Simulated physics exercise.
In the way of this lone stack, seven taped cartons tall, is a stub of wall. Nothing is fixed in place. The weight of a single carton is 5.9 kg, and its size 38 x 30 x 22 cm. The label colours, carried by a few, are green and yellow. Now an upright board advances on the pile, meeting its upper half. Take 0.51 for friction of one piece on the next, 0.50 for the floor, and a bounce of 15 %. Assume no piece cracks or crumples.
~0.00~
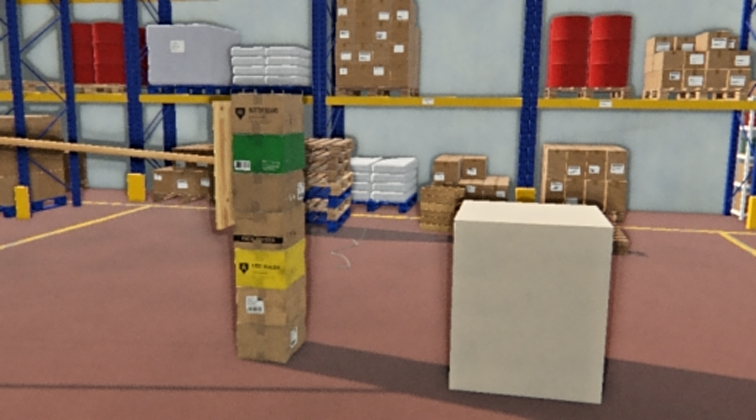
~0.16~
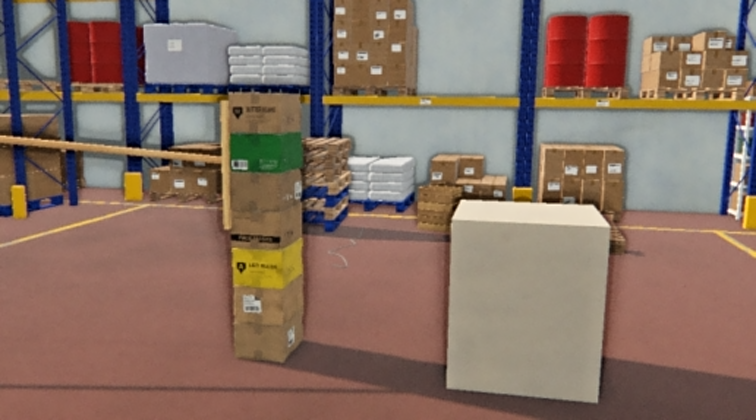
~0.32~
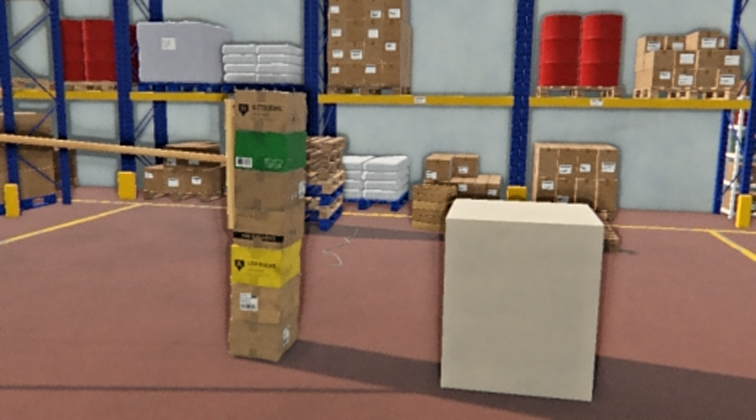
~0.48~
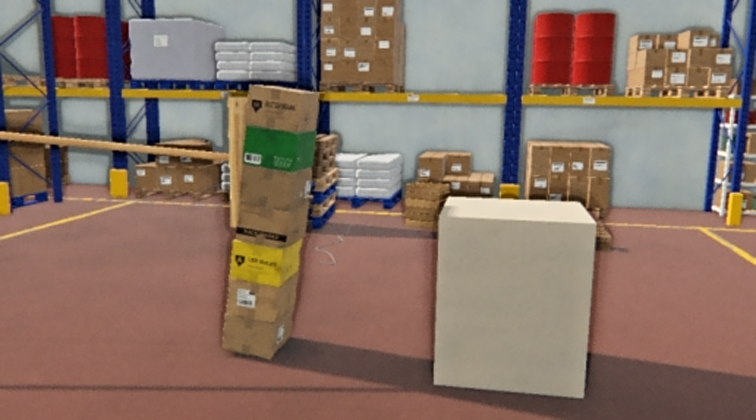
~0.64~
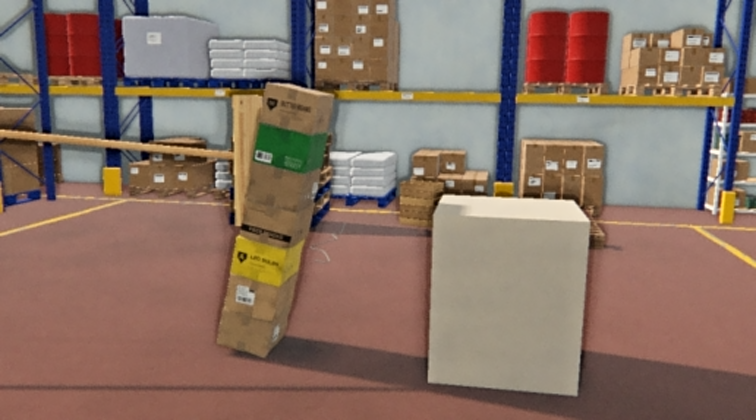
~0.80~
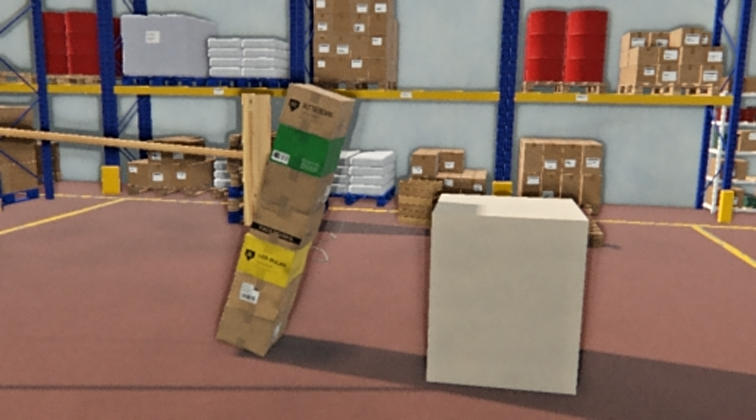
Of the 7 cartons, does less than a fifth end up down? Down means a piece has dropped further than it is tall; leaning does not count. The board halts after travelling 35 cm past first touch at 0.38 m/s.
The fallen part surpasses a fifth.
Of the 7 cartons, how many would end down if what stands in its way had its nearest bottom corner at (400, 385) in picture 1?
With that change the number is 1.
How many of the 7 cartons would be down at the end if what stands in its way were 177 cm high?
That makes 0 in total.
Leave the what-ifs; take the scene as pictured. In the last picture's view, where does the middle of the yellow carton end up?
I'd place it at about (322, 272) in the final view.
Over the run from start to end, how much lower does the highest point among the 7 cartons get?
About 40 cm.
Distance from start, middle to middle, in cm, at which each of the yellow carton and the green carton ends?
Yellow: About 50 cm, green: About 100 cm.
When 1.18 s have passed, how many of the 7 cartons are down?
That makes 1 by then, as I count it.
After 0.90 s, none of the 7 cartons down, 7 disturbed; green carton 21° from how it stood; yellow carton 21° from how it stood.
After 1.04 s, none of the 7 cartons down, 7 disturbed; green carton 28° from how it stood, 7 cm lower; yellow carton 28° from how it stood.
After 1.18 s, 1 of the 7 cartons down; green carton 38° from how it stood, 17 cm lower; yellow carton 38° from how it stood.
After 1.36 s, 3 of the 7 cartons down; green carton 47° from how it stood, 27 cm lower; yellow carton 47° from how it stood, 8 cm lower.
In the end (2.2 s), 3 of the 7 cartons down; yellow carton 48° from how it stood, 8 cm lower; green carton 48° from how it stood, 27 cm lower. That is 43 per cent. From the last view, middles, yellow carton near (322, 272), green carton near (405, 198).
